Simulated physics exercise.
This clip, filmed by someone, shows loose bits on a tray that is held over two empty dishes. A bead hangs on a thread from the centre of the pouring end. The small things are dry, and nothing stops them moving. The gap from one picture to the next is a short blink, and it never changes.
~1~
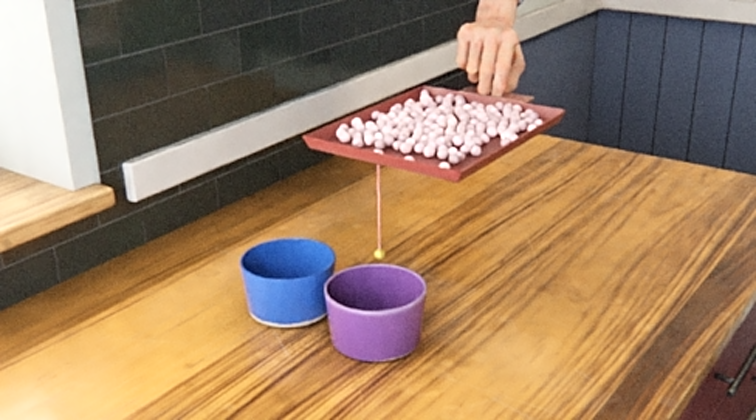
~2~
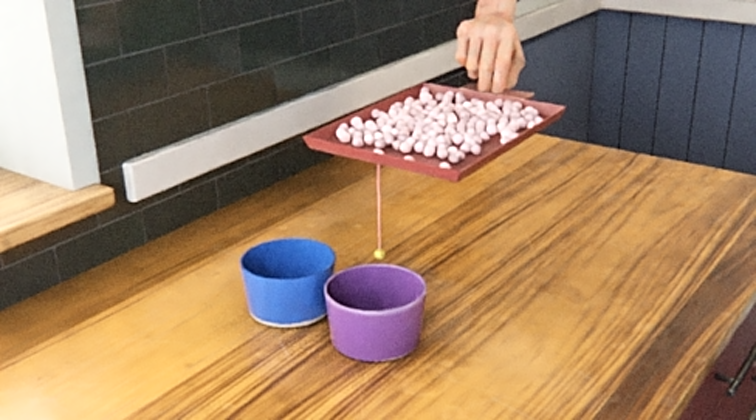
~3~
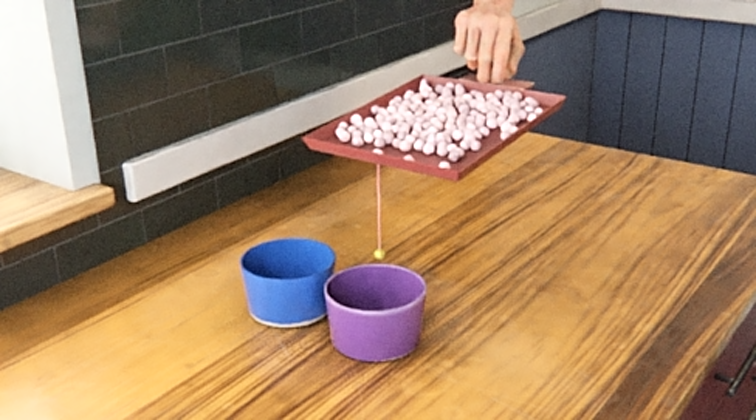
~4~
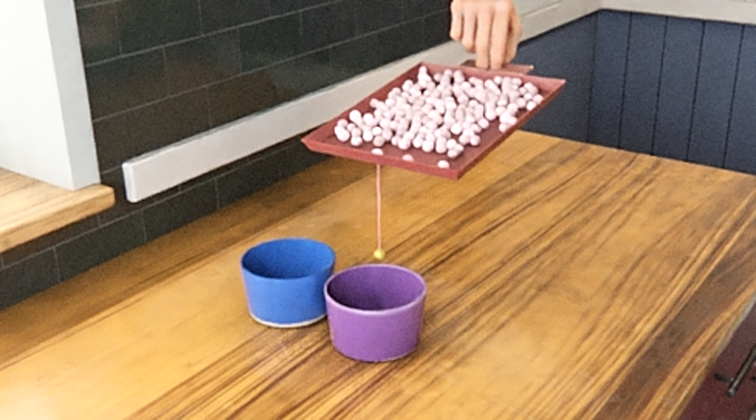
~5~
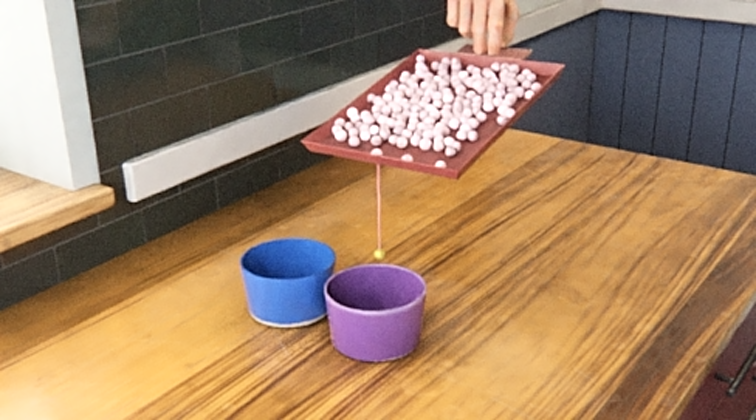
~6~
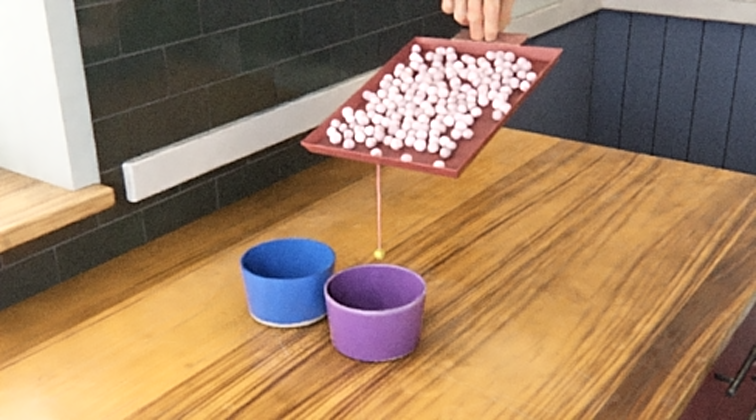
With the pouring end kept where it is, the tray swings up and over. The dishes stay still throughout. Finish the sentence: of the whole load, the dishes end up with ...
... more than half.
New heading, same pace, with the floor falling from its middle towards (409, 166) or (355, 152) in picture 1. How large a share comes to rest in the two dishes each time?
I'd say roughly 40 percent with the first slope, 90 percent with the other.
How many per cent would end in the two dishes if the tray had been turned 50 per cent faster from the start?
I'd say near 60 per cent.
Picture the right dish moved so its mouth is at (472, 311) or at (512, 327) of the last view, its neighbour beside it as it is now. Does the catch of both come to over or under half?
A minority, then a minority.
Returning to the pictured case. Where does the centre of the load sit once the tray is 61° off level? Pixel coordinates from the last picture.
Close to (346, 170).
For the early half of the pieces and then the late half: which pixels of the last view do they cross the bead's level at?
Around (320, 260) at first; around (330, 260) after that.
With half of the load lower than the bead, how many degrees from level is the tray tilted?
The angle is around 70°.
Soon after the last picture, tray tipped steeply; about half on the tray; a small part in the right dish; a small part in the left dish; a small part outside both; about a quarter in the air.
A little later, tray tipped right over; about a third in the right dish; about half in the left dish; a small part outside both; a small part in the air.
Later still, tray tipped past a quarter turn; about a third in the right dish; about half in the left dish; a small part outside both.
At rest, tray tipped past a quarter turn; about a third in the right dish; about half in the left dish; a small part outside both.
